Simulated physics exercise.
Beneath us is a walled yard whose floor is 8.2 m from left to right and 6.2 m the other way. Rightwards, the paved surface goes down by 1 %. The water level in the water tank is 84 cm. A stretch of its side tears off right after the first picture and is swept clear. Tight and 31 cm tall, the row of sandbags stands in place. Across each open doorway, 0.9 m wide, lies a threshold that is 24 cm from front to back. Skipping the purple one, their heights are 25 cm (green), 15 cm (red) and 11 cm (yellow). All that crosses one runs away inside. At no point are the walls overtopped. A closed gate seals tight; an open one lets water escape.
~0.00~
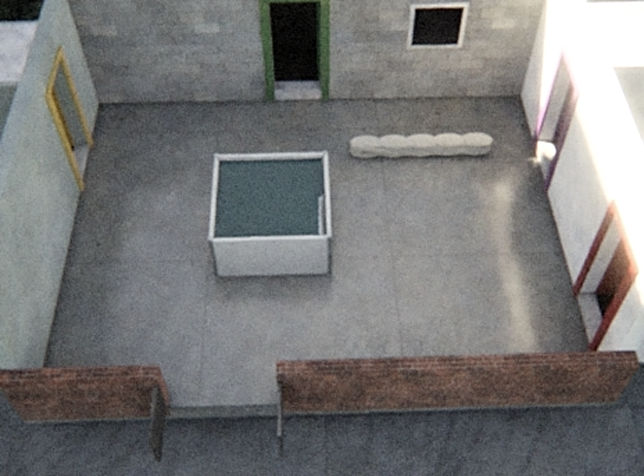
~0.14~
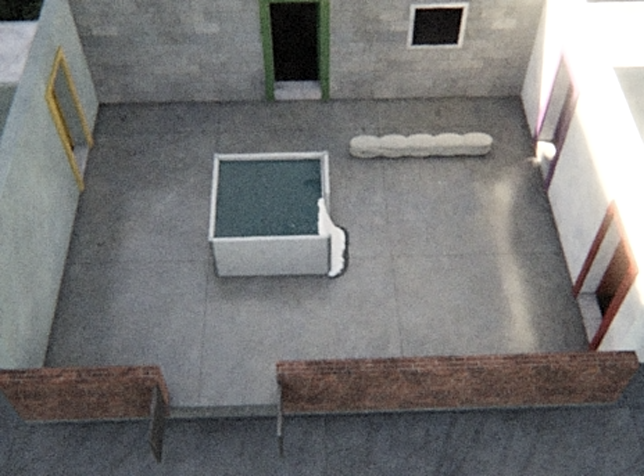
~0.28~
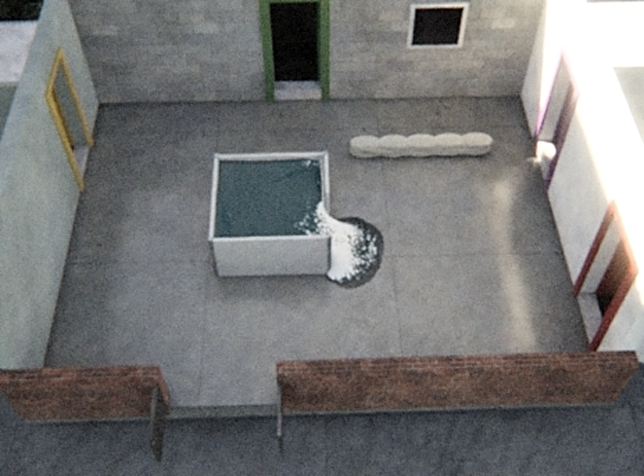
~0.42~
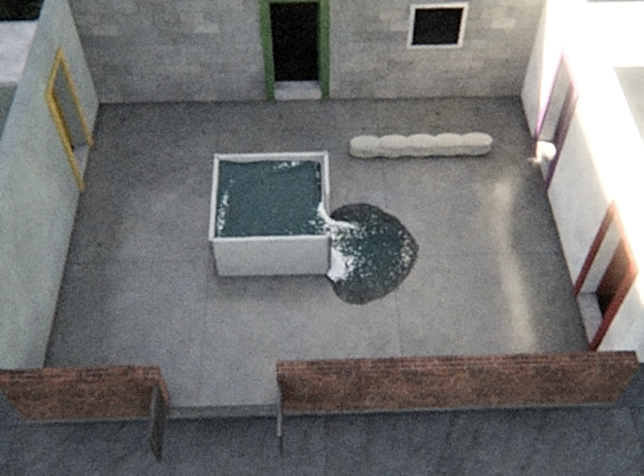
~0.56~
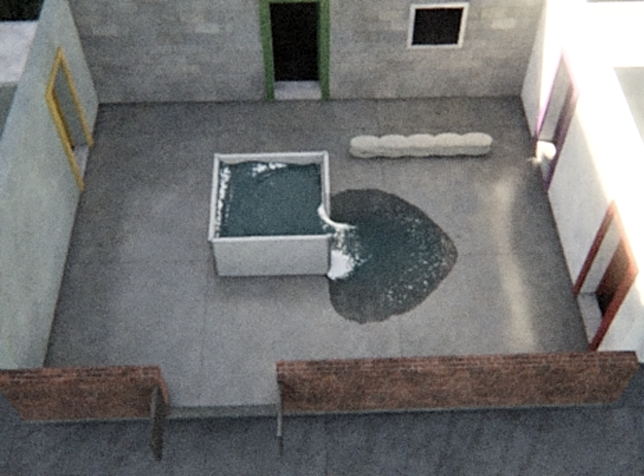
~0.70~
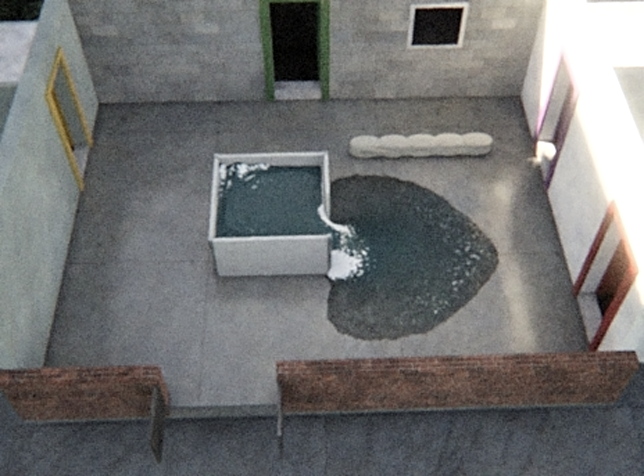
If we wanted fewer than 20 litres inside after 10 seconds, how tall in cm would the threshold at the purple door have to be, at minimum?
It would need to be around 15 cm tall.
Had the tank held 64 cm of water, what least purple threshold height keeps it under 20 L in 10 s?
Something near 10.5 cm should do.
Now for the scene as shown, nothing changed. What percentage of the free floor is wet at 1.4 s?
Near 30 per cent of the open floor.
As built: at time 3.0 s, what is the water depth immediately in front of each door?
Door by door in centimetres - green 0, purple 19, red 26, yellow 0.
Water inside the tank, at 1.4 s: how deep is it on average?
About 53 centimetres.
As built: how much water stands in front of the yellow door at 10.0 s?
Roughly 0.0 cm deep.
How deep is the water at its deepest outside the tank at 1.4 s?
About 36 cm at most.
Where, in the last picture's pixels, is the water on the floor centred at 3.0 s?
(399, 245).
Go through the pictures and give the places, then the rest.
In the first picture, the water tank at (271, 198) is whole and still, 84 cm deep; the purple door at (553, 127) is dry.
In the second picture, the front is at (344, 243), 0.3 m from the gap at (327, 239); 0.2 m2 of floor is wet, 84 cm left at the back.
In the third picture, the gap is at (327, 240), the front 0.8 m out at (378, 251); the back of the water tank holds 84 cm.
In the fourth picture, water pours out at (327, 240) and has run 1.4 m, to (411, 259); about 8 cm deep outside, 78 cm at the back.
In the fifth picture, water pours out at (327, 240) and has run 2.0 m, to (451, 258); about 6 cm deep outside, 70 cm at the back.
In the sixth picture, water pours out at (327, 240) and has run 2.7 m, to (493, 263); about 4 cm deep outside, 73 cm at the back; 2.0 m in a straight line remain to the purple door at (553, 127).
After 1.4 s water covers 30 % of the floor, deepest (36 cm) near (342, 258); it has not reached the purple door.
After 3.0 s water covers 35 % of the floor, deepest (28 cm) near (519, 371); 19 cm at the purple door, 1 litre in over its 23 cm threshold.
After 10.0 s water covers 85 % of the floor, deepest (13 cm) near (519, 104); 11 cm at the purple door, 1 litre in over its 23 cm threshold.
At the purple door as built, the water arrived by 1.5 s and peaked near 23 cm at 2.2 s.
With a threshold of 12.5 cm, 43 litres would have come in within the 10 s; with 17 cm, 12 litres. So under 20 litres takes about 15 cm.
